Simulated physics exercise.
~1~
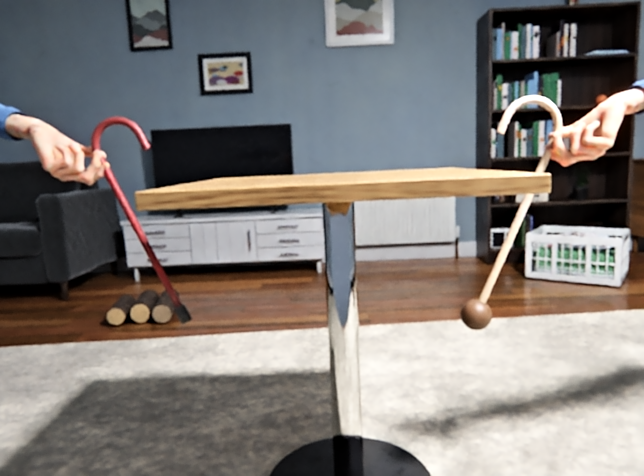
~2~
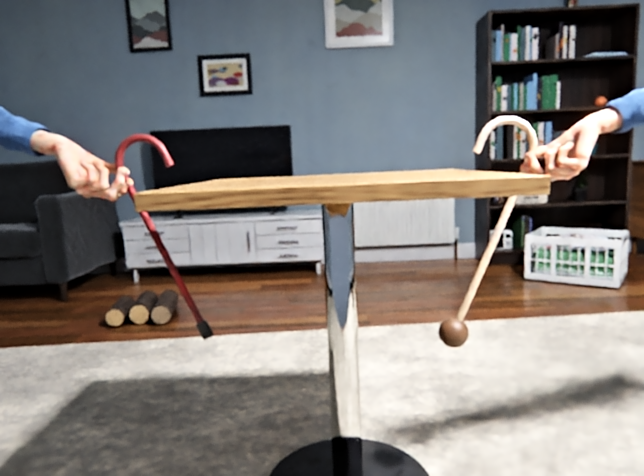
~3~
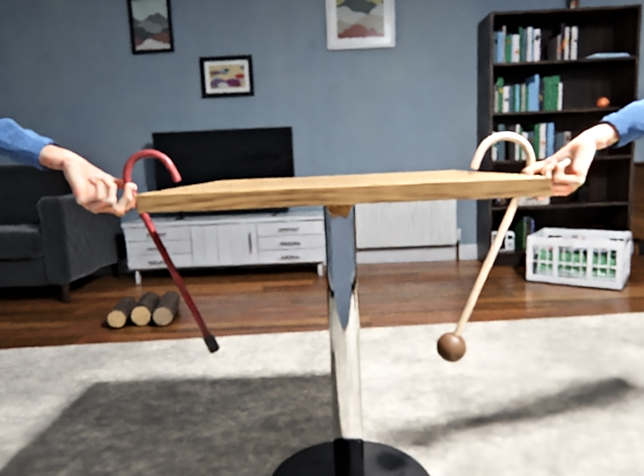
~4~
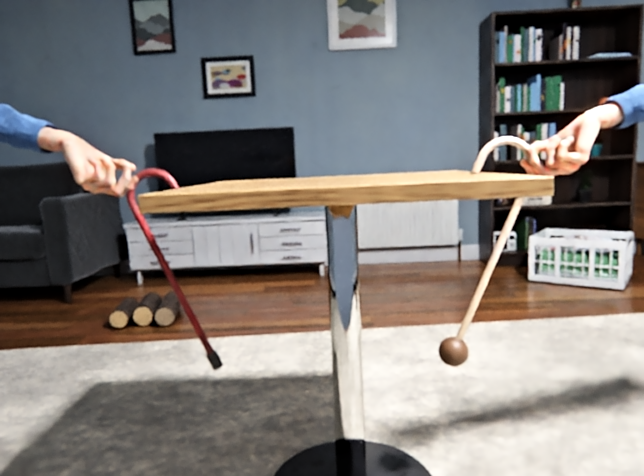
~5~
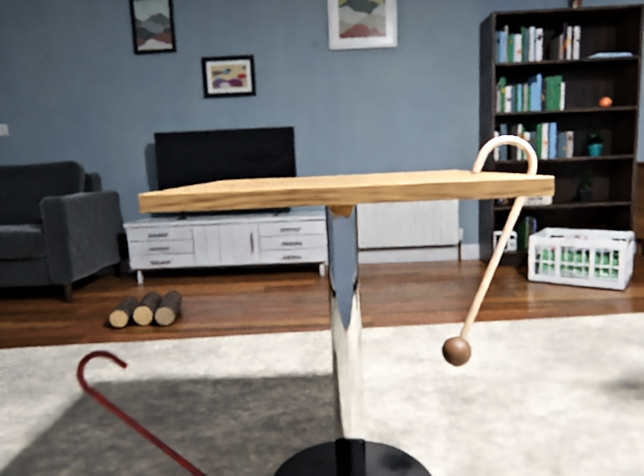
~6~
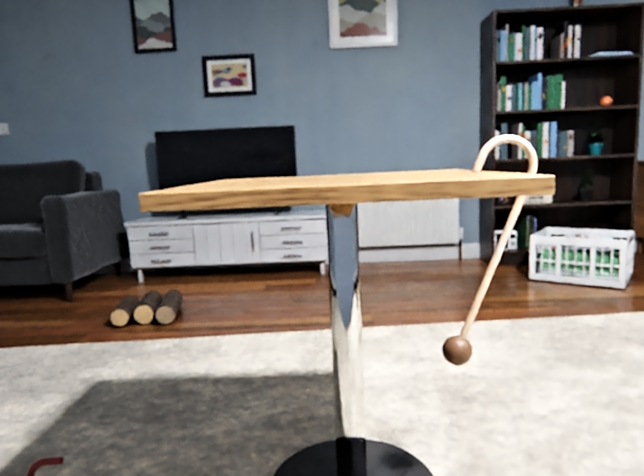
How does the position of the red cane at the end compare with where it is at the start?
At the start a hand holds the red cane upright beside the left end of the table. By the end it has dropped far below the tabletop, with only a bit of it showing at the bottom left of the view.
